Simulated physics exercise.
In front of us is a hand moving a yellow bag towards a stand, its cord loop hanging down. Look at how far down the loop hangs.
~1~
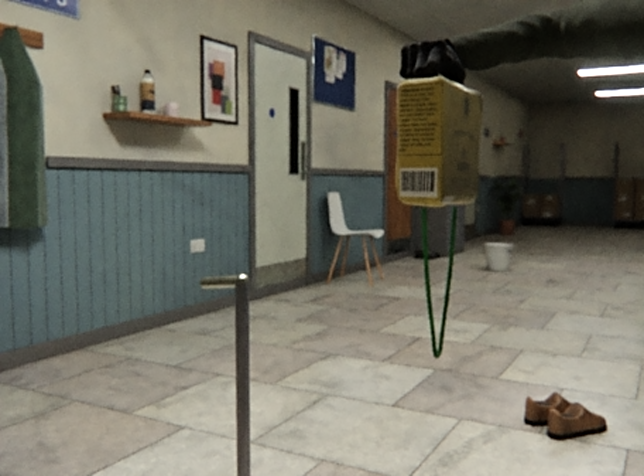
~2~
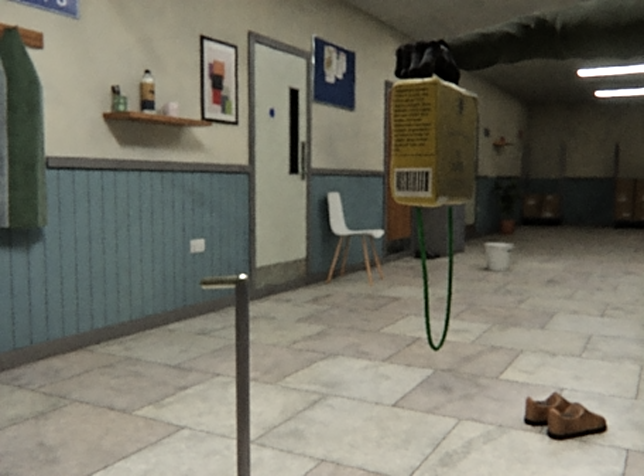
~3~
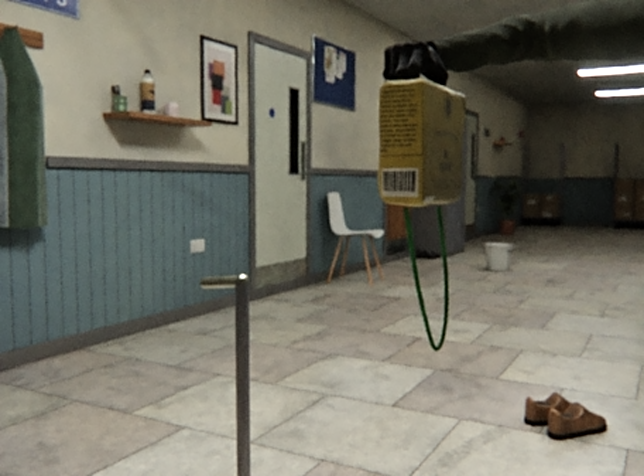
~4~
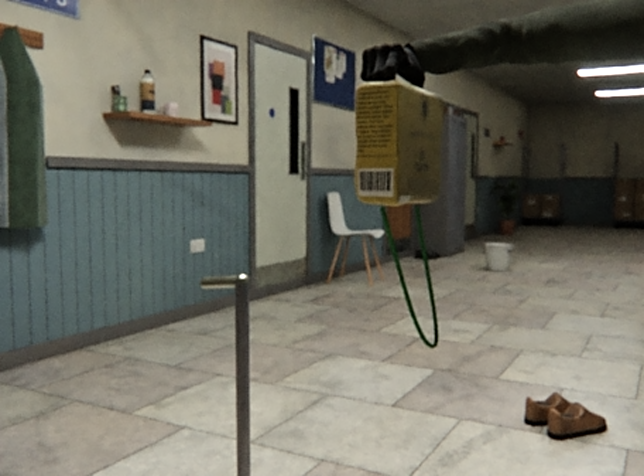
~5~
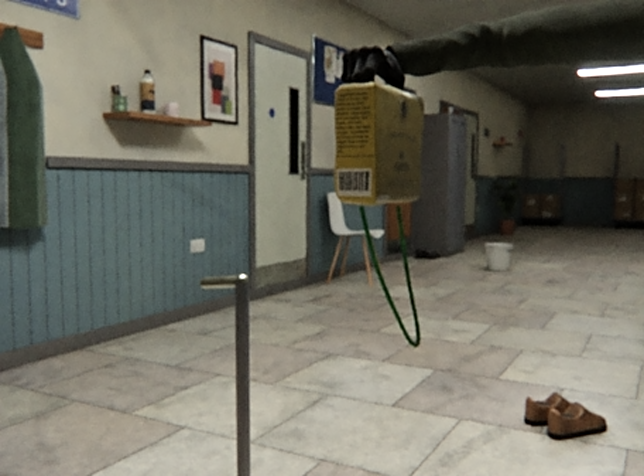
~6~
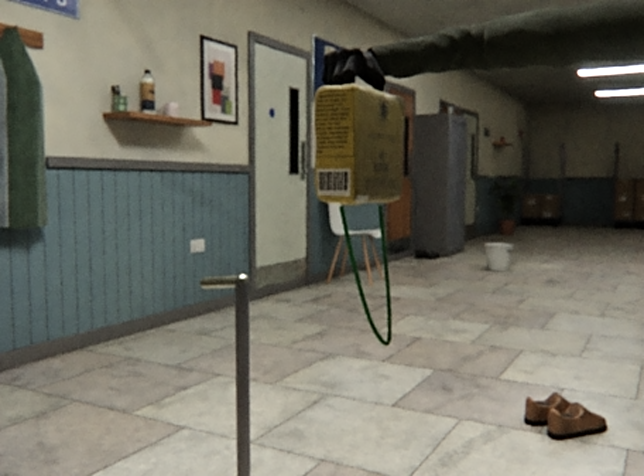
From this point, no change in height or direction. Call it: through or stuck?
Through.
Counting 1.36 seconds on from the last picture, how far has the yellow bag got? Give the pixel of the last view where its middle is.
Its middle lies at about (149, 153) in the last view.
Then, 0.58 s after the last picture, bag over the post near (261, 150).
Then, 1.36 s after the last picture, bag past the post near (148, 153).
At rest, bag past the post near (127, 153). The yellow bag comes away clean.
